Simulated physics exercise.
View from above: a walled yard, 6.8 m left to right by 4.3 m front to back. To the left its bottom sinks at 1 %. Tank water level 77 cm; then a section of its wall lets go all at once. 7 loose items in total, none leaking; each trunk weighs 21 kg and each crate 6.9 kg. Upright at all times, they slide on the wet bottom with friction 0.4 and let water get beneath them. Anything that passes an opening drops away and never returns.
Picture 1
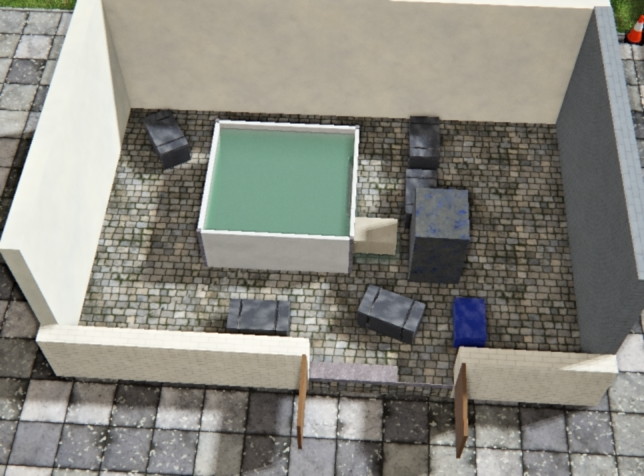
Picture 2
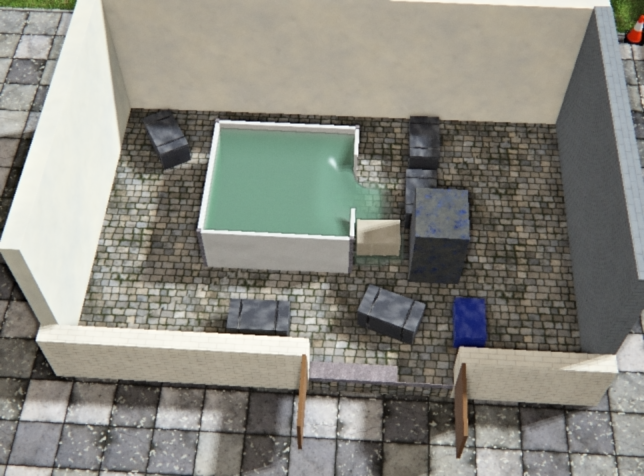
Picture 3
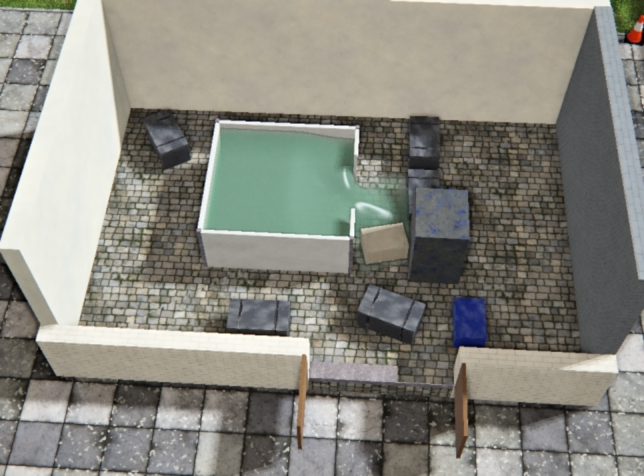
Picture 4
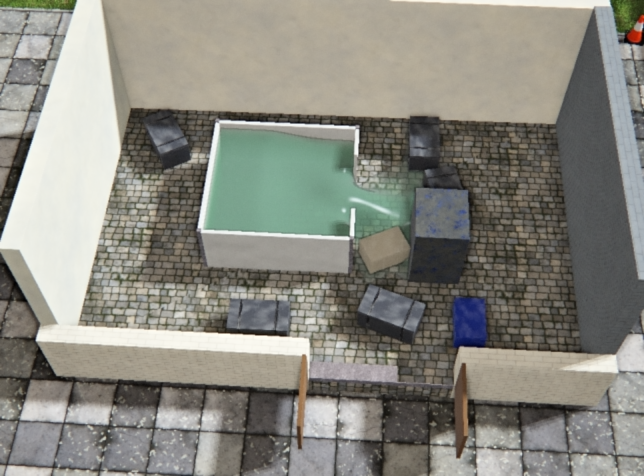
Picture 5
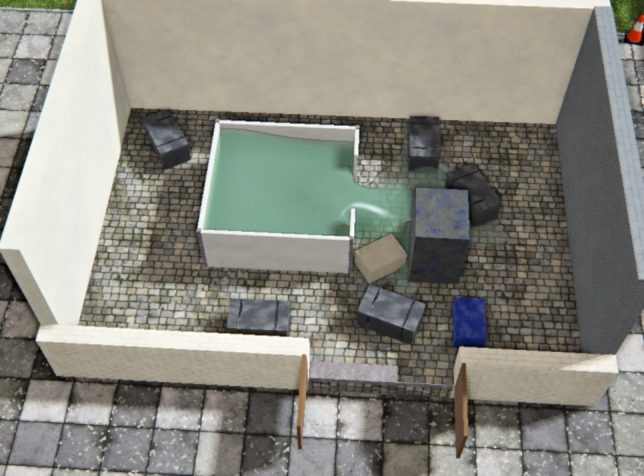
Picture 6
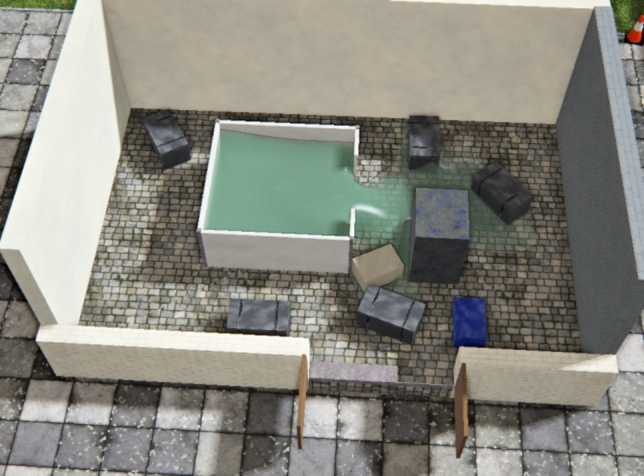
The clip shows a walled yard seen from above, where green water pours from an opening in a tank's right side and spreads across the paving, shifting a beige block and pushing a dark crate rightward behind a taller block.
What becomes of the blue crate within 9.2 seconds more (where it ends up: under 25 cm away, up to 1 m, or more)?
Odds are it gets pushed way off.
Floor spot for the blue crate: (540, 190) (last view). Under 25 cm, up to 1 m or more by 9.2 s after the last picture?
It goes a long way.
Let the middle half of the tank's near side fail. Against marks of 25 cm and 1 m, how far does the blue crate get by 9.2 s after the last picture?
From there, the blue crate gets swept far.
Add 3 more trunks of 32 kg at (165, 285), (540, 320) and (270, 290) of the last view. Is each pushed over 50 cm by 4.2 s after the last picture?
Answers, first to last: Not exceeding, exceeding, not exceeding.
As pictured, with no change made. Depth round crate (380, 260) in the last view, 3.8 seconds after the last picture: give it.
I'd say some 3 cm.
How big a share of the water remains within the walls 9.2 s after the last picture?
About 82 in a hundred parts of the water.
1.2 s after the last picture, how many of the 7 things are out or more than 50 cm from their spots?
The number comes to 3.
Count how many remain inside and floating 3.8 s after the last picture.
Count at that moment: 3.
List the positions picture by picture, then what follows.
In the first picture, the blue crate at (471, 318), on the bottom; 3.8 m2 under water; 0 of 7 have shifted.
In the second picture, the blue crate at (471, 318) rests on the ground; water covers 4.5 m2; 0 of 7 have shifted.
In the third picture, the blue crate at (471, 318), on the bottom; 5.1 m2 under water; 1 of 7 have shifted.
In the fourth picture, the blue crate at (471, 318), on the bottom; 5.7 m2 under water; 2 of 7 have shifted.
In the fifth picture, the blue crate at (471, 318) rests on the ground; 6.6 m2 under water; 2 of 7 have shifted.
In the sixth picture, the blue crate at (471, 318) rests on the ground; water covers 7.7 m2; 2 of 7 have shifted.
Then, 1.2 s after the last picture the blue crate is near (477, 318), 0.1 m from its start, aground; 1 of 7 are out; 1 afloat.
Then, 3.8 s after the last picture the blue crate is near (440, 289), 0.6 m from its start, afloat; 1 of 7 are out; 3 afloat.
Then, 6.2 s after the last picture the blue crate is near (444, 296), 0.4 m from its start, afloat; 1 of 7 are out; 4 afloat.
Then, 9.2 s after the last picture the blue crate is near (339, 324), 1.7 m from its start, afloat; 1 of 7 are out; 6 afloat.
